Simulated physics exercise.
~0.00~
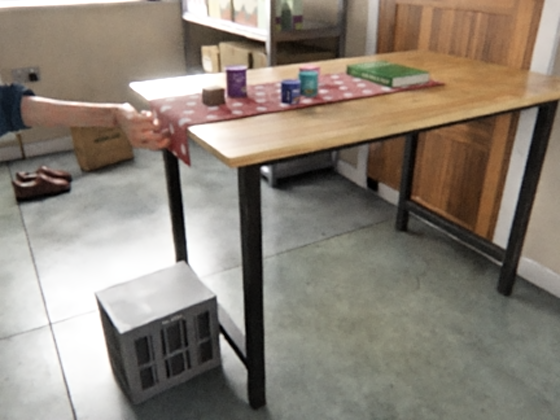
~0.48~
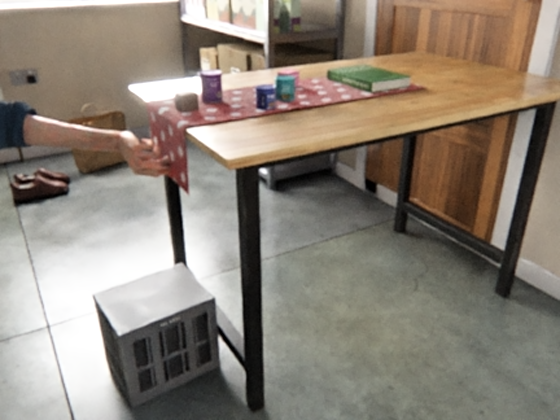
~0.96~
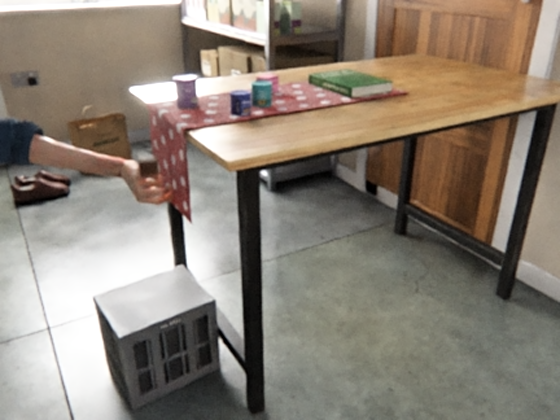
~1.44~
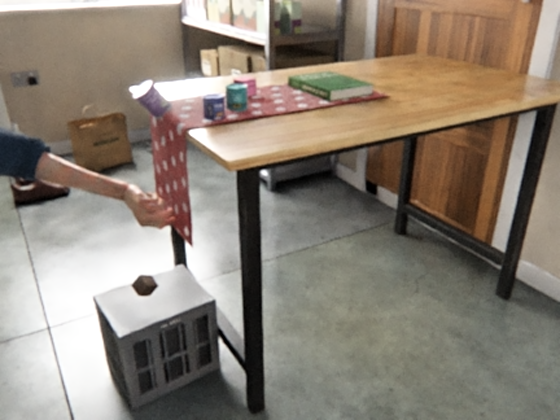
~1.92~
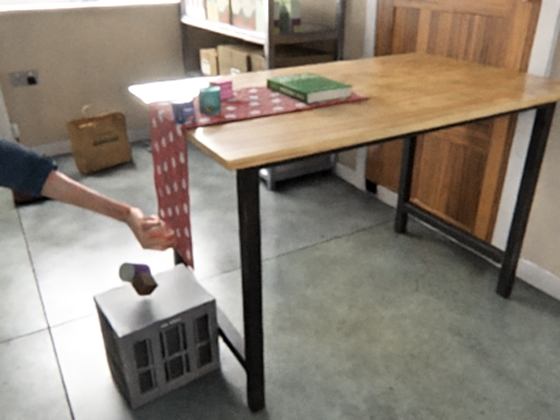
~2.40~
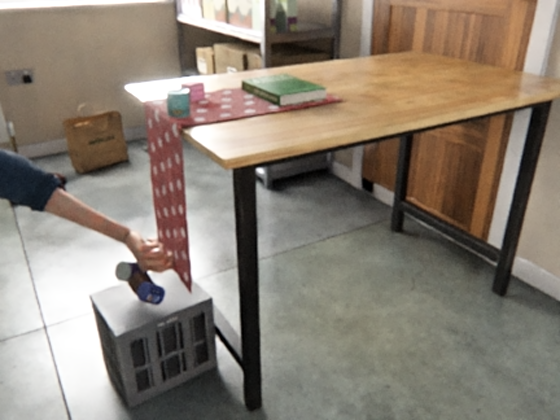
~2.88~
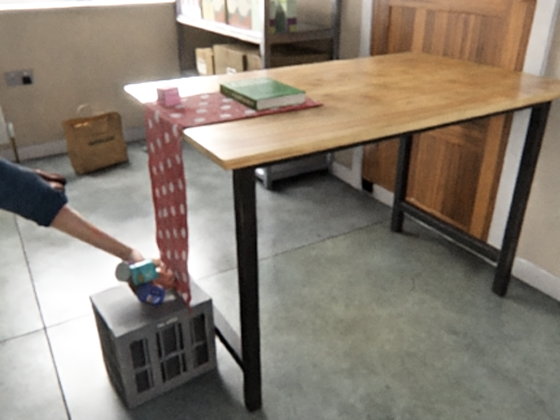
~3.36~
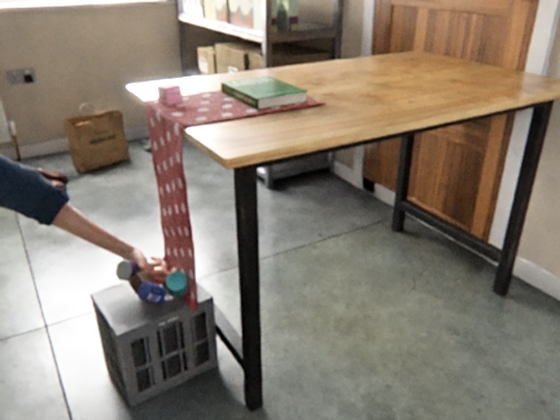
A red patterned cloth slides left along a wooden table, drawn down by a hand at the left, in a grey-floored room seen from slightly above by a gently swaying camera. It carries a brown block, a purple can, blue and turquoise pots, a pink block and a green book toward the edge above a grey crate. The brown block drops first onto the crate, then the purple can tips and lands upside down. The blue pot follows, then the turquoise one. Finally the cloth's end rests at the crate, with the pink block and book still on the table.
